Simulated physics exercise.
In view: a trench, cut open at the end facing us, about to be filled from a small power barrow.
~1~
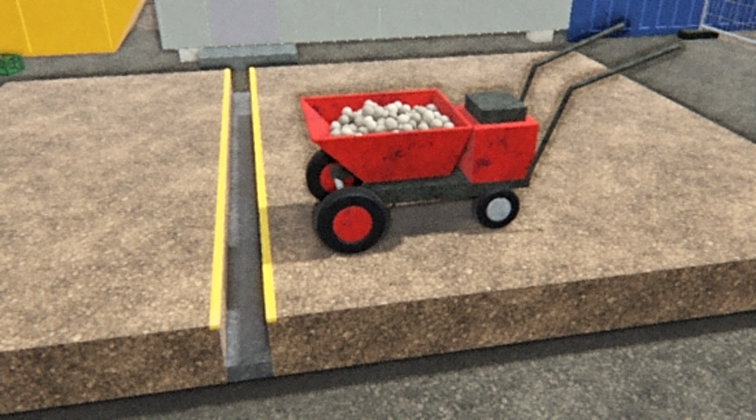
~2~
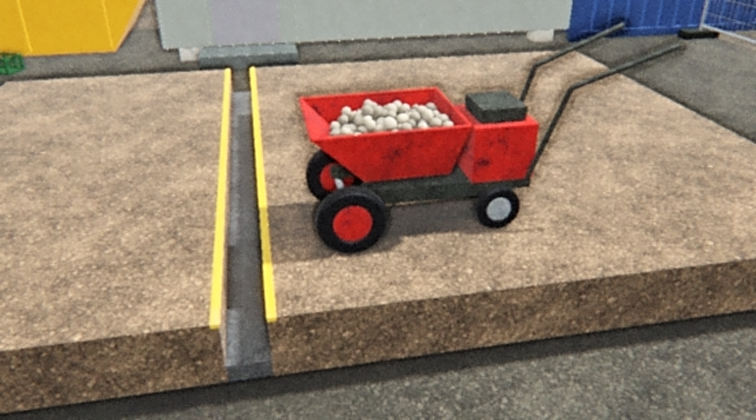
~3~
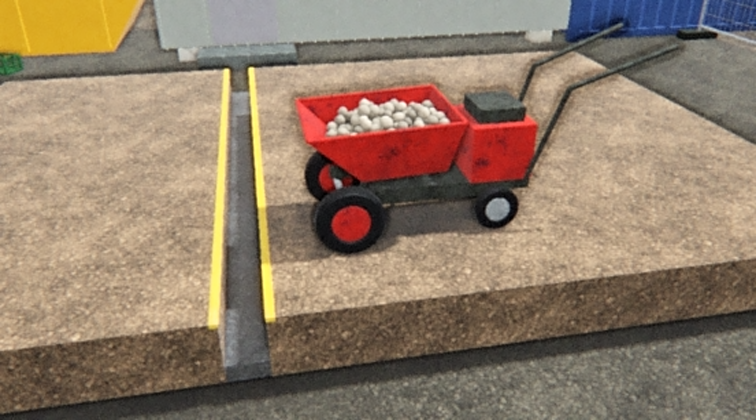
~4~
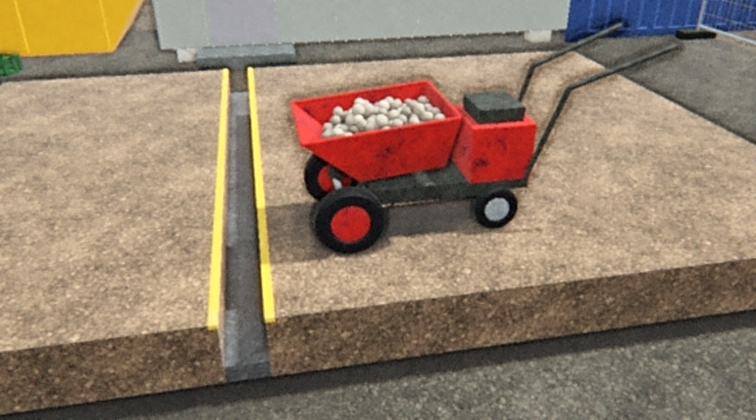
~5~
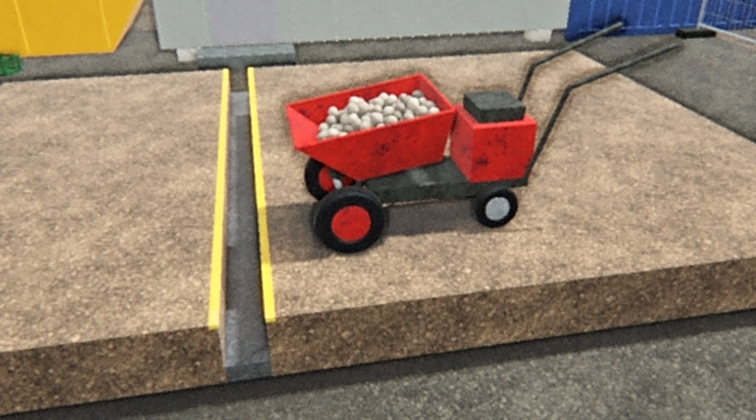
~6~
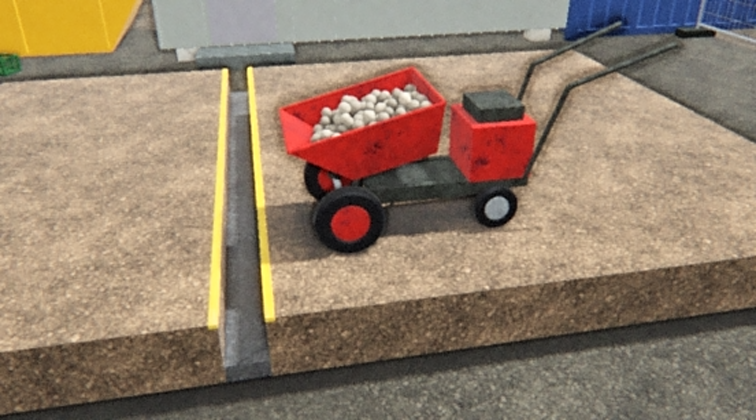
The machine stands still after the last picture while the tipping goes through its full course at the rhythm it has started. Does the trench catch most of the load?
Yes.
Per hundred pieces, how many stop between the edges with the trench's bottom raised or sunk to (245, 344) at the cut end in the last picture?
Estimated share: Approx. 60 %.
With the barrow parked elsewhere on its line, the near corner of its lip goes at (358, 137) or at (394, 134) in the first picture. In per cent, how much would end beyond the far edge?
10 % and 0 %.
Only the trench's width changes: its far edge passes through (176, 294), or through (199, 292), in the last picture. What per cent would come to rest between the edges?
100 %, 90 %.
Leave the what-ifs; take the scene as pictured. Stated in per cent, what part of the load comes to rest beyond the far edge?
Near 35 in every hundred.
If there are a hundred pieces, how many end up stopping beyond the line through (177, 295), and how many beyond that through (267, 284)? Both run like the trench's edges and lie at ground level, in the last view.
I'd say about 20 and about 100 in a hundred.
Shortly afterwards, skip tipped steeply; the whole lot in the skip.
Next, skip tipped right over; near two thirds in the skip; near a quarter in or heaped over the trench; a little beyond it; only a few falling.
Some moments later, skip tipped right over; near two thirds in or heaped over the trench; near a third beyond it.
In the end, skip tipped right over; near two thirds in or heaped over the trench; near a third beyond it.
